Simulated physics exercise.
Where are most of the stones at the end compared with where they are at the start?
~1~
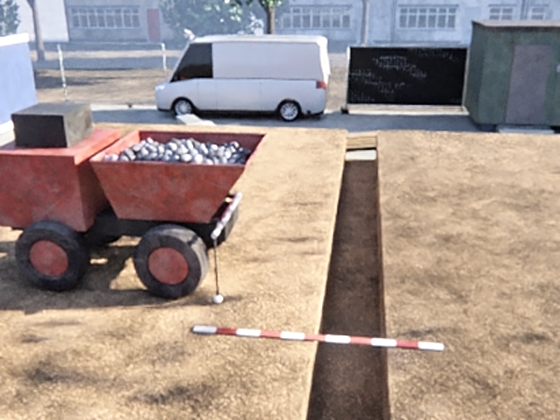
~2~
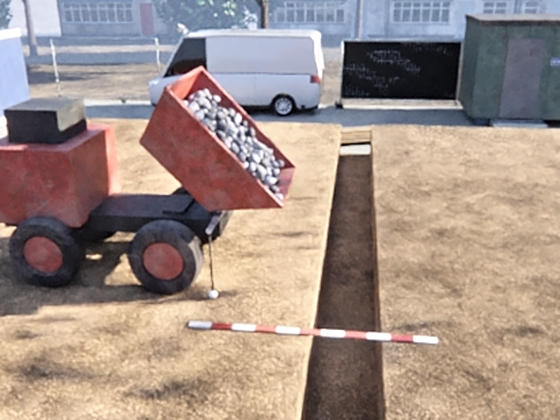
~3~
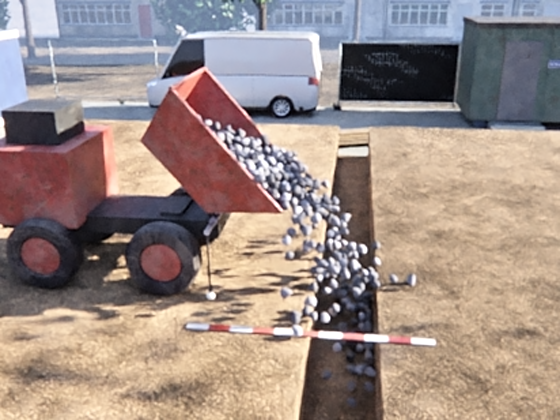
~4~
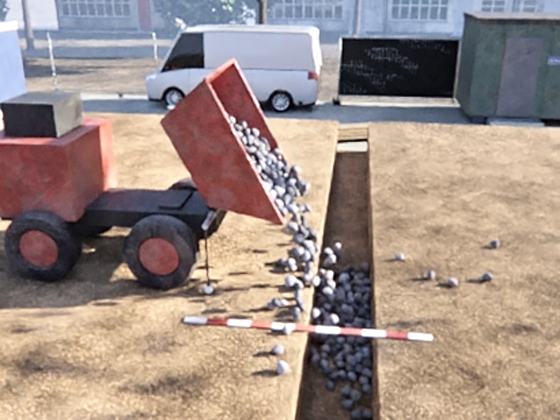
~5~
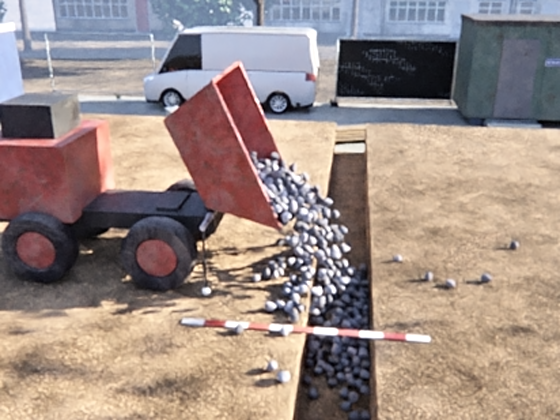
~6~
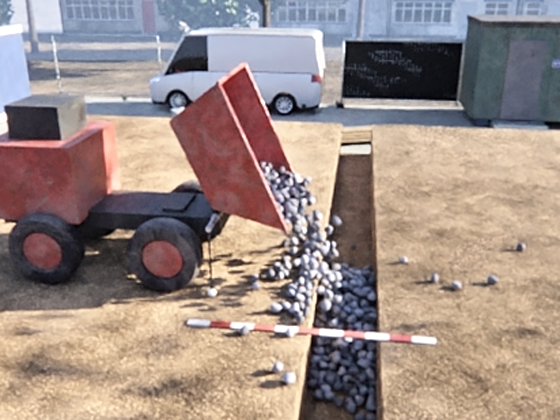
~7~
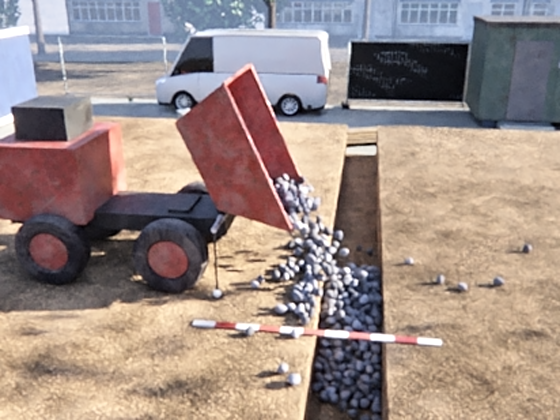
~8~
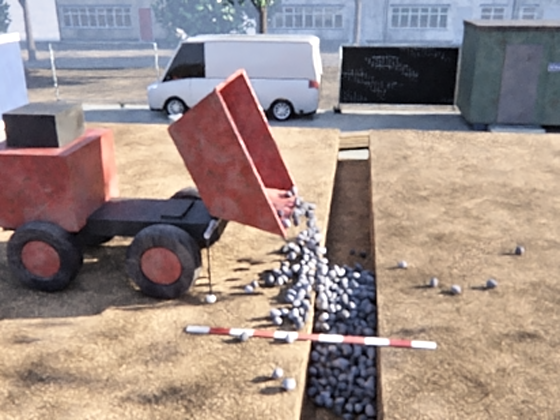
At the start the stones are heaped in the red body of the dumper on the left. By the end most of them lie lower down and further right, in the trench.
